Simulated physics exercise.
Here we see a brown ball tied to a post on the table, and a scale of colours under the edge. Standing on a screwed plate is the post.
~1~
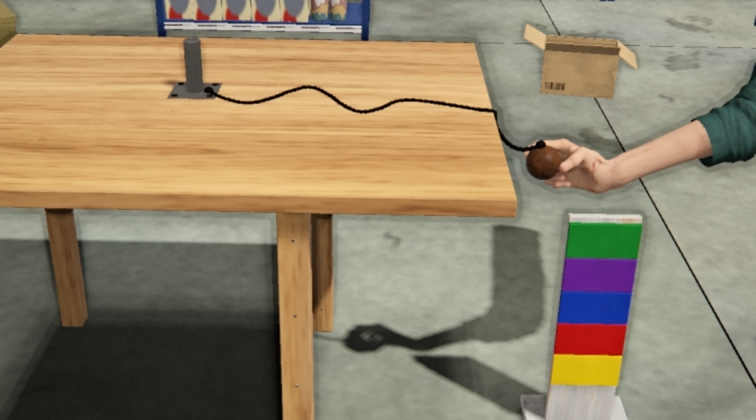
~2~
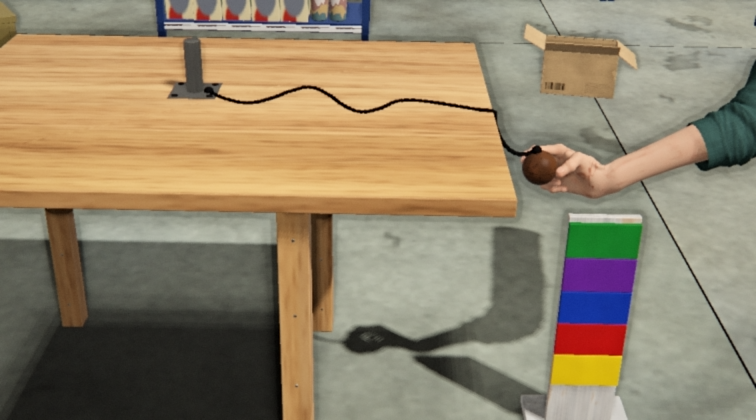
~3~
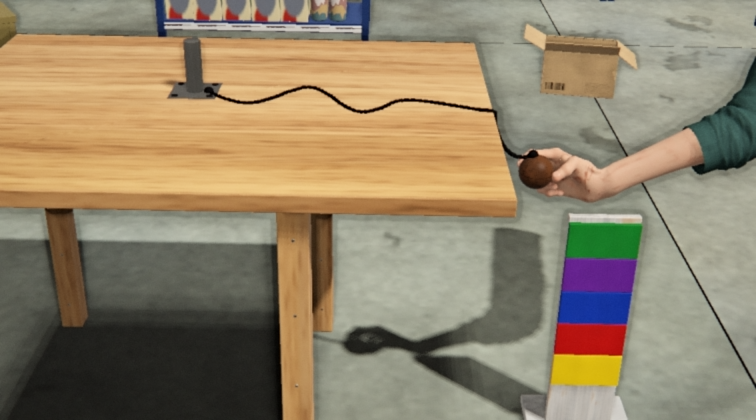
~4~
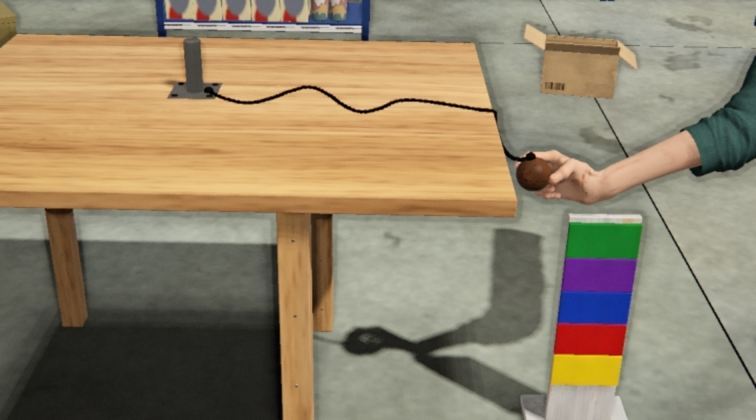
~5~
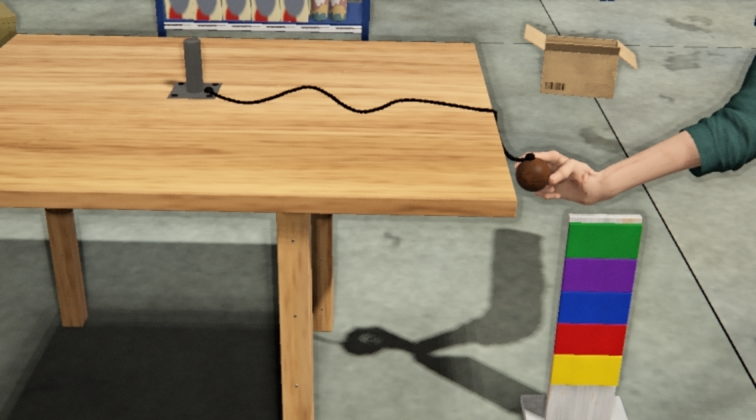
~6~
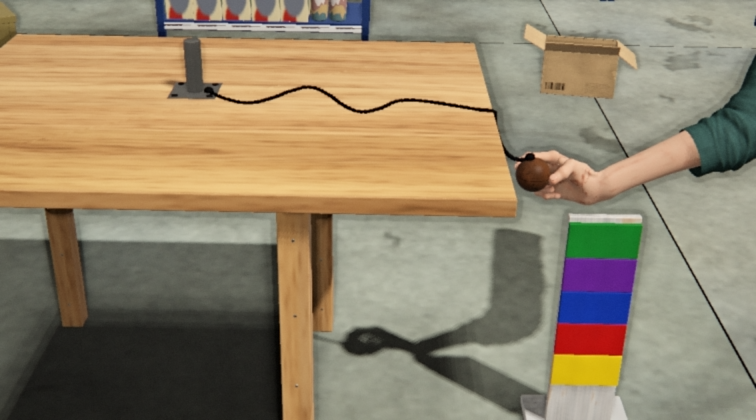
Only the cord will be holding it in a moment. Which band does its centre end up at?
Purple.
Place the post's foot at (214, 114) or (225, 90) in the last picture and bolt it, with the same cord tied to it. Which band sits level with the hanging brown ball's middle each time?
Answer, in order: Blue, blue.
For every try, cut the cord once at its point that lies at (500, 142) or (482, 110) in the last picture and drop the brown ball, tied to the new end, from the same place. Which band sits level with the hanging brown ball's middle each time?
Try by try: Green; no band.
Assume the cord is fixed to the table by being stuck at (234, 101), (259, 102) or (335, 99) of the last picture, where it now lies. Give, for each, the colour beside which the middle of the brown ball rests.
First try purple, second try purple, third try green.
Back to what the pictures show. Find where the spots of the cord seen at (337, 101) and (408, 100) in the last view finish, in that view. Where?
Near (389, 102) and (490, 111).
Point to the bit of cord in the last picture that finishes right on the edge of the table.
That point sits at about (415, 101).
A little later, ball near (481, 265); level with purple.
Next, ball near (487, 268); level with purple.
When it is over, ball near (486, 270); level with purple. The purple one.
